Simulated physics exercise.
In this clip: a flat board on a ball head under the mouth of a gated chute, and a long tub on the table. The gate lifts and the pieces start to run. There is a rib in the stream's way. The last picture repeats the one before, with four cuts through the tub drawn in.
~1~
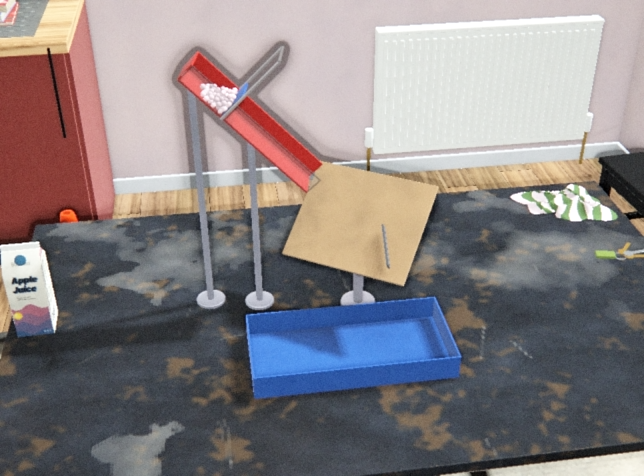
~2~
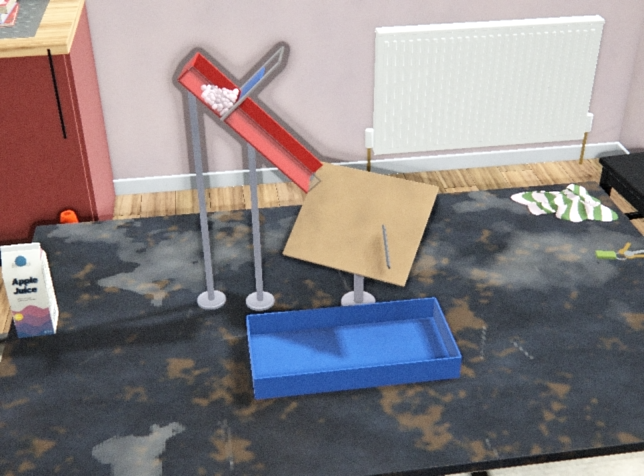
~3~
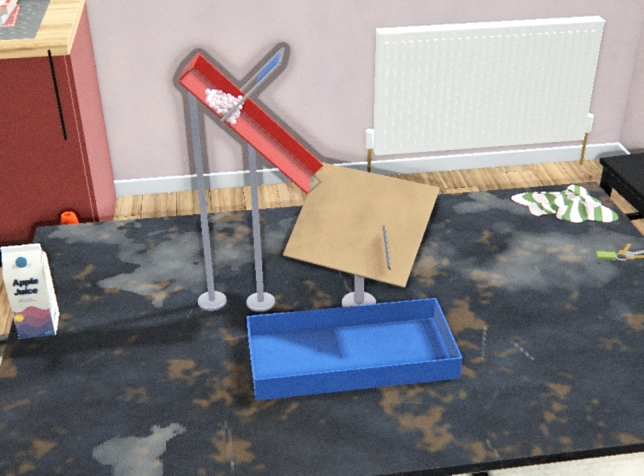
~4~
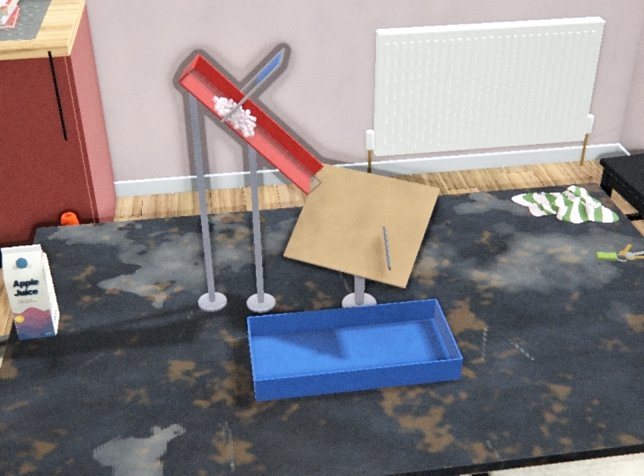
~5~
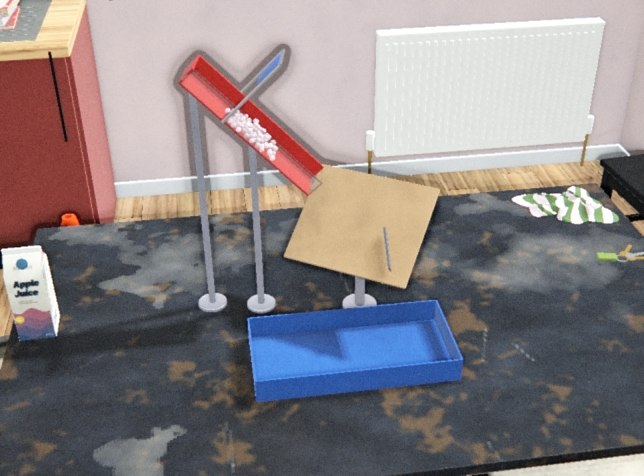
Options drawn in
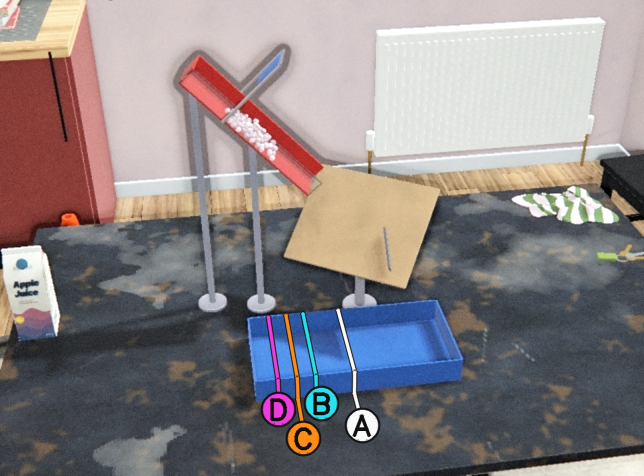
Red chute releasing small white pearls past a lifting gate, the cluster sliding down toward a tilted board above a blue tub.
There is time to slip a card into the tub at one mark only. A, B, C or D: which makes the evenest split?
A is best.
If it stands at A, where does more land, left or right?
The right side.
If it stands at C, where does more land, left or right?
More lands on the right.
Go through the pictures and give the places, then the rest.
In the first picture, load behind the gate at (222, 96), sugar pearls; lip of the chute at (308, 185), sloping fairly steeply.
In the second picture, middle of the board at (360, 220), tilted fairly steeply; middle of its low edge at (341, 269); of its high edge at (378, 174).
In the third picture, front corners of the tub at (255, 380) and (462, 358), empty; front of the load at (237, 113).
In the fourth picture, middle of the load at (236, 113); its front at (251, 135), about a quarter of the way to the lip; rib from (384, 226) to (389, 267).
In the fifth picture, middle of the load at (251, 127); its front at (275, 149), about half of the way to the lip.
On the marked copy, line A crosses the front rim at (354, 371); line B crosses the front rim at (315, 375); line C crosses the front rim at (297, 377); line D crosses the front rim at (277, 379).
For line A, of what is caught, about a third on the left of the divider, about two thirds on the right.
For line B, of what is caught, a small part on the left of the divider, most on the right.
For line C, of what is caught, a small part on the left of the divider, nearly all on the right.
For line D, of what is caught, a stray few on the left of the divider, nearly all on the right.
